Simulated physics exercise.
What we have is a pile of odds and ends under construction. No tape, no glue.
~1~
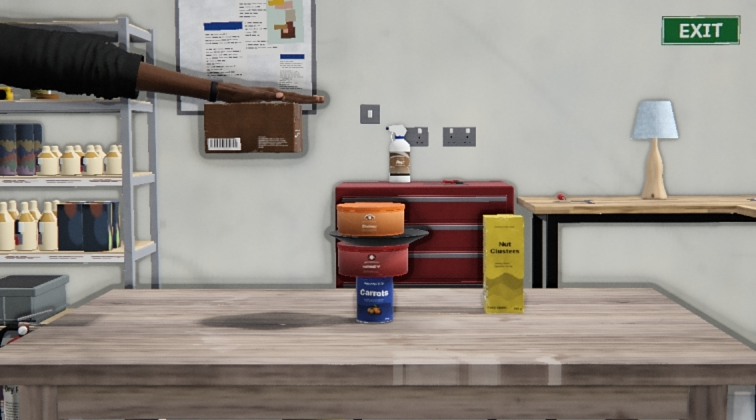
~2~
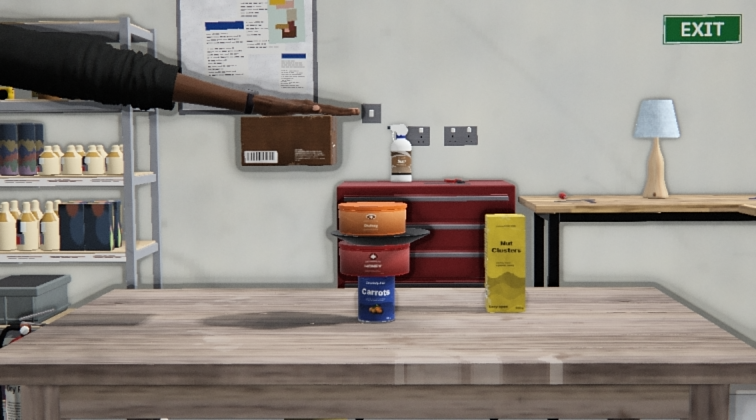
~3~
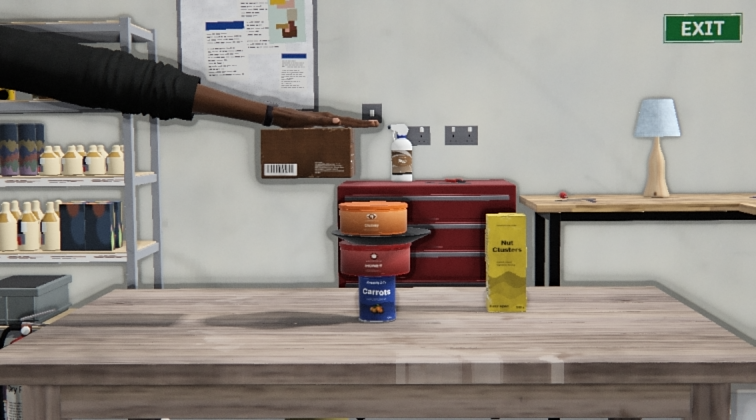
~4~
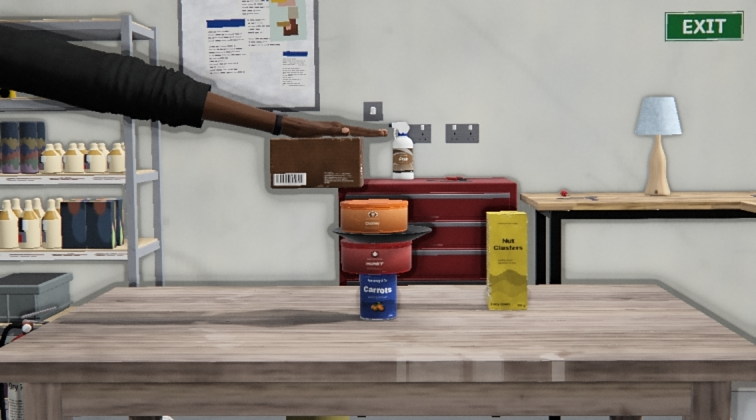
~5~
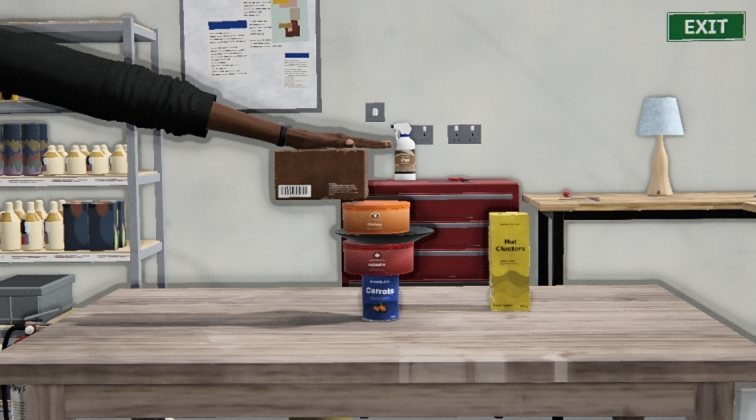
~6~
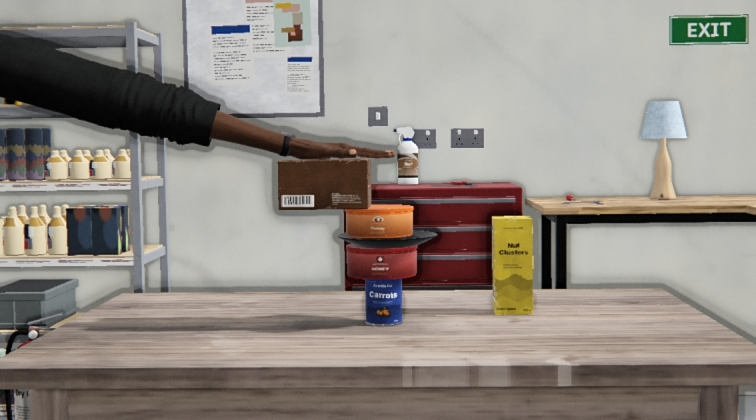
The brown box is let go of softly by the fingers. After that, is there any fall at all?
Yes, there is.
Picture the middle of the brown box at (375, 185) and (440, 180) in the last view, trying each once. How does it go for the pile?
Well, the first time it stays steady, and the second time it falls over.
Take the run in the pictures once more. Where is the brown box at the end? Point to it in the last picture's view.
Look around (314, 283) in the final frame.
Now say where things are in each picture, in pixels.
The first picture shows coming down; brown box (255, 128); black plate (379, 238).
The second picture shows coming down; brown box (291, 141); blue pot (376, 296).
The third picture shows coming down; brown box (310, 153); red tub (375, 257).
The fourth picture shows coming down; brown box (318, 162); orange tub (374, 216).
The fifth picture shows coming down; brown box (323, 173); yellow carton (509, 261).
The sixth picture shows in place under the hand; brown box (326, 183); black plate (387, 240).
Then, 0.30 s after the last picture, brown box now fallen.
Then, 0.40 s after the last picture, things are still on the move.
Then, 1.10 s after the last picture, nothing new.
At rest, fallen, brown box; the other 5 in place. Seen from the same camera at the end, brown box near (315, 283). The pile comes apart.
